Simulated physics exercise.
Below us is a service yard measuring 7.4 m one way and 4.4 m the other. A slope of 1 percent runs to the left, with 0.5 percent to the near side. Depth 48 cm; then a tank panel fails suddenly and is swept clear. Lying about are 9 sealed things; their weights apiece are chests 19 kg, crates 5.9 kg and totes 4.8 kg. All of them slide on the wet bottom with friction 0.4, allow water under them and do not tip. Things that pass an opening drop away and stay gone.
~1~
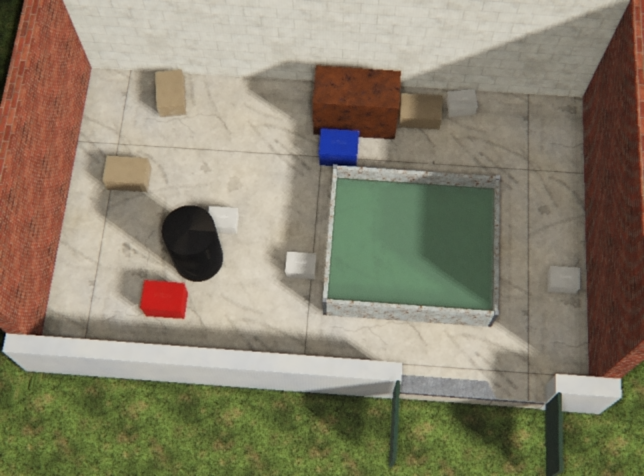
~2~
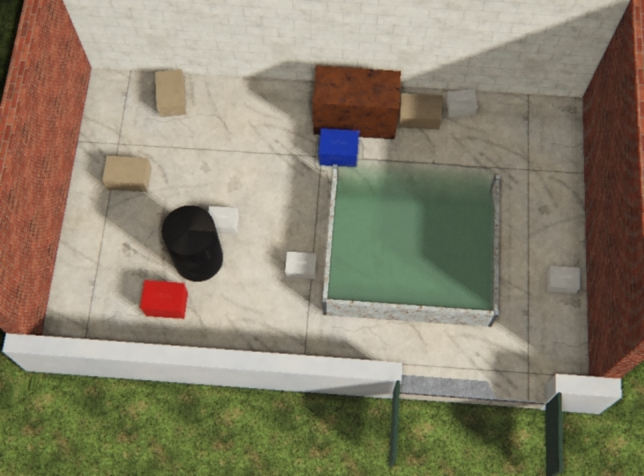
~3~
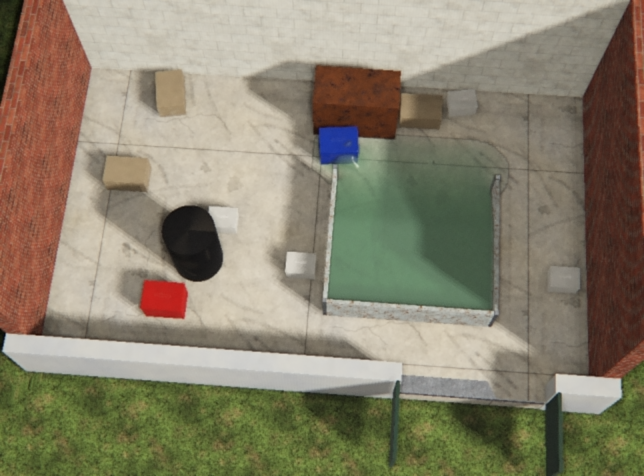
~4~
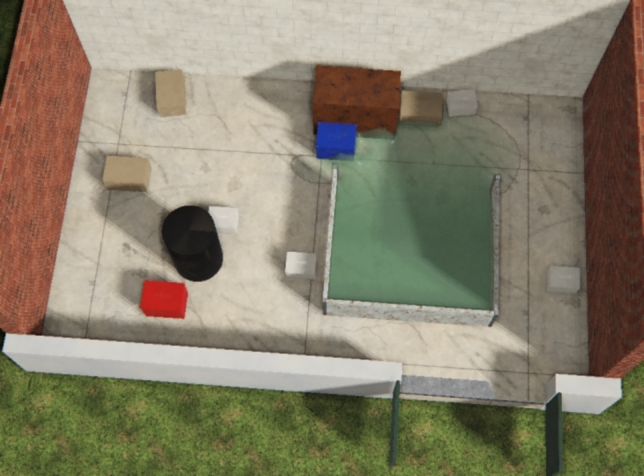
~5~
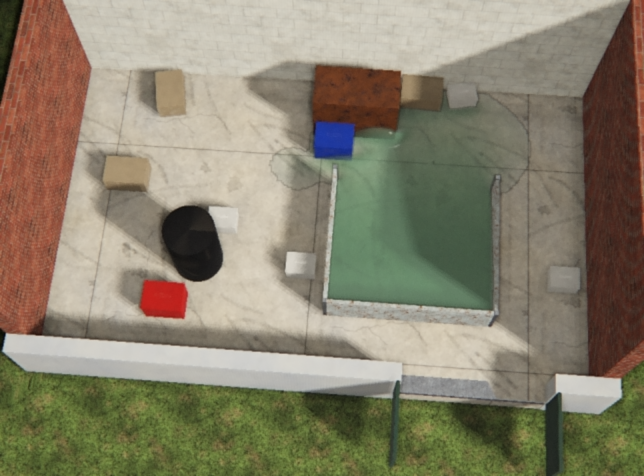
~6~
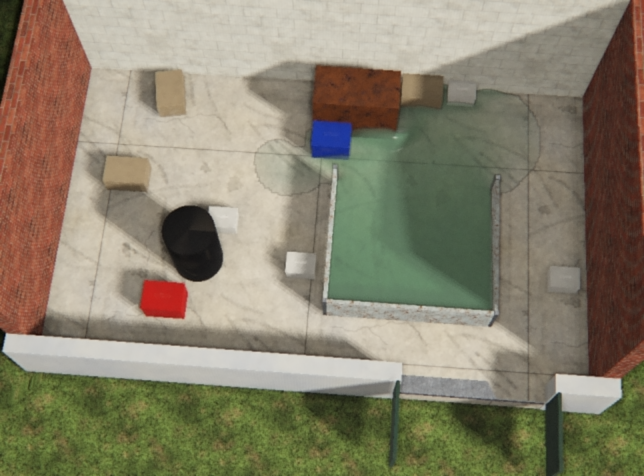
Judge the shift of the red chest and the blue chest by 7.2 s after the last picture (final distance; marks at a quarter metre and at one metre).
In order: The red chest remains nearly in place; the blue chest drifts well away.
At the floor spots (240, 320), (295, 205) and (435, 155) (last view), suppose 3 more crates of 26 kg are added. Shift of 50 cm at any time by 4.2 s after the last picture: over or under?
Well, in that order it's lower, lower and higher.
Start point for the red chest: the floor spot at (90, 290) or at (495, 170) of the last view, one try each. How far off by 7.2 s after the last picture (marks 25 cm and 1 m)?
First it is swept away, then it is swept away.
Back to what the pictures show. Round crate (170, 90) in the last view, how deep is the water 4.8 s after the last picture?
9 cm.
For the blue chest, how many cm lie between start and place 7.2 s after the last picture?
250 cm.
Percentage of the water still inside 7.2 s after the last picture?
I'd say some 84 percent hasn't gone yet.
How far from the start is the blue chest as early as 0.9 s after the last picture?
Displacement by then near 100 cm.
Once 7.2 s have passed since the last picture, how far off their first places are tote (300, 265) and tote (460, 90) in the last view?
In the order you asked, that's 0 cm and then gone out.
Then, 0.9 s after the last picture the red chest is near (163, 295), 0.0 m from its start, aground; the blue chest is near (266, 145), 1.0 m from its start, aground; 0 of 9 are out; 2 afloat.
Then, 2.8 s after the last picture the red chest is near (163, 295), 0.0 m from its start, aground; the blue chest is near (150, 170), 2.7 m from its start, aground; 0 of 9 are out; 3 afloat.
Then, 4.8 s after the last picture the red chest is near (163, 295), 0.0 m from its start, aground; the blue chest is near (150, 170), 2.7 m from its start, aground; 2 of 9 are out; 3 afloat.
Then, 7.2 s after the last picture the red chest is near (163, 295), 0.0 m from its start, aground; the blue chest is near (150, 170), 2.7 m from its start, aground; 2 of 9 are out; 3 afloat.
